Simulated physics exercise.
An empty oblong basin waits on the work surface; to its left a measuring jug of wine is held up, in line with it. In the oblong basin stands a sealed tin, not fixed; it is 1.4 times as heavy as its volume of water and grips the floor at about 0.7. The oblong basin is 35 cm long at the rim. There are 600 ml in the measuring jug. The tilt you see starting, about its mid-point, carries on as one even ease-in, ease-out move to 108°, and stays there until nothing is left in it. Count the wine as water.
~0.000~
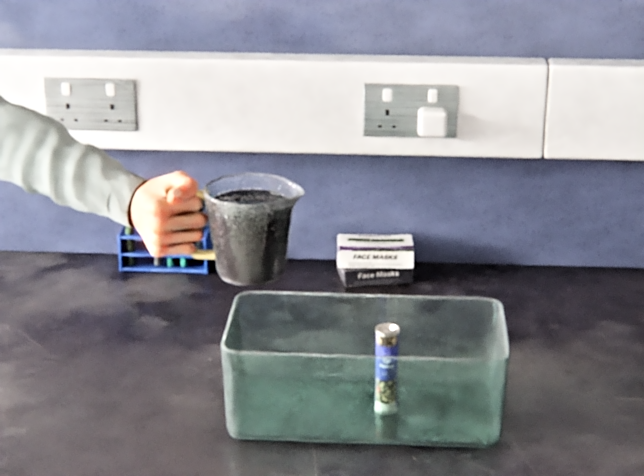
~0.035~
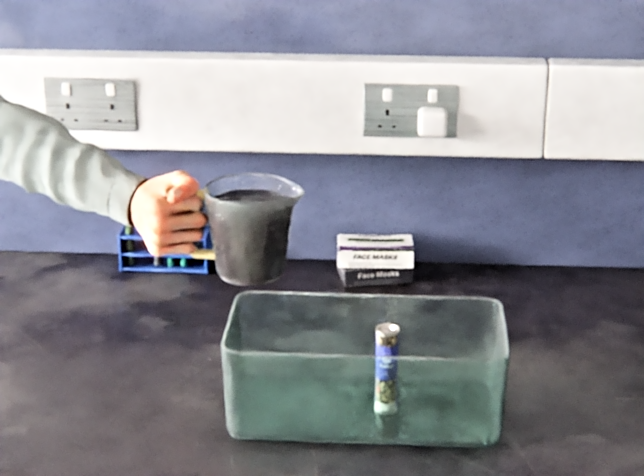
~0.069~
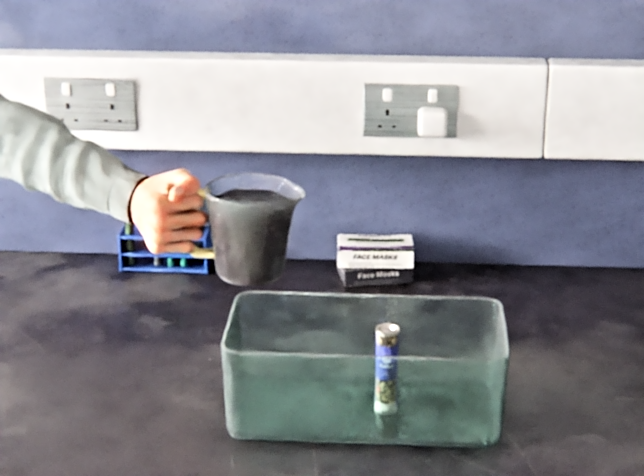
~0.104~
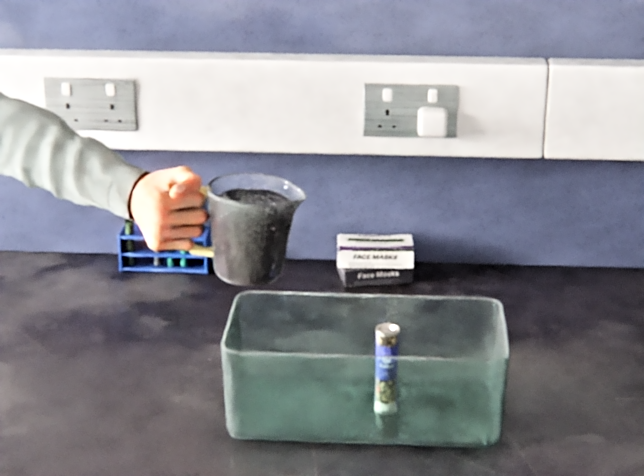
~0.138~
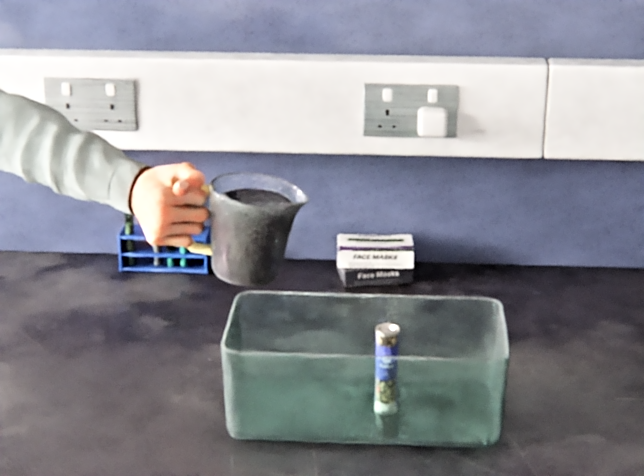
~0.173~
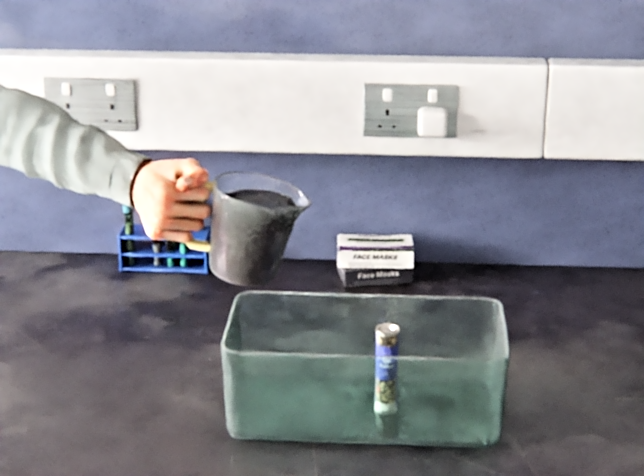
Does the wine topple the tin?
The tin stays up.
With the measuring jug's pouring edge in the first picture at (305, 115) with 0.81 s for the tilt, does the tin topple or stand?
Then it topples.
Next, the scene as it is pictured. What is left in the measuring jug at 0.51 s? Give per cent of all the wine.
About 70 per cent.
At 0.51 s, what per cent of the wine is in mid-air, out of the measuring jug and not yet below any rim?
Some 24 per cent.
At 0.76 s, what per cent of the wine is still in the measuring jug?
Some 14 per cent.
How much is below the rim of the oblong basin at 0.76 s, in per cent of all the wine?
Near 72 in a hundred.
By 0.51 s the tilt is 76° and 70 per cent is still to pour; the tin stands where it began.
By 0.76 s the tilt is 107° and 13 per cent is still to pour; the tin stands where it began.
By 1.03 s the tilt is 108° and 0 per cent is still to pour; the tin stands where it began.
By 1.31 s the tilt is 108° and 0 per cent is still to pour; the tin stands where it began.
At rest the tin stands where it began.
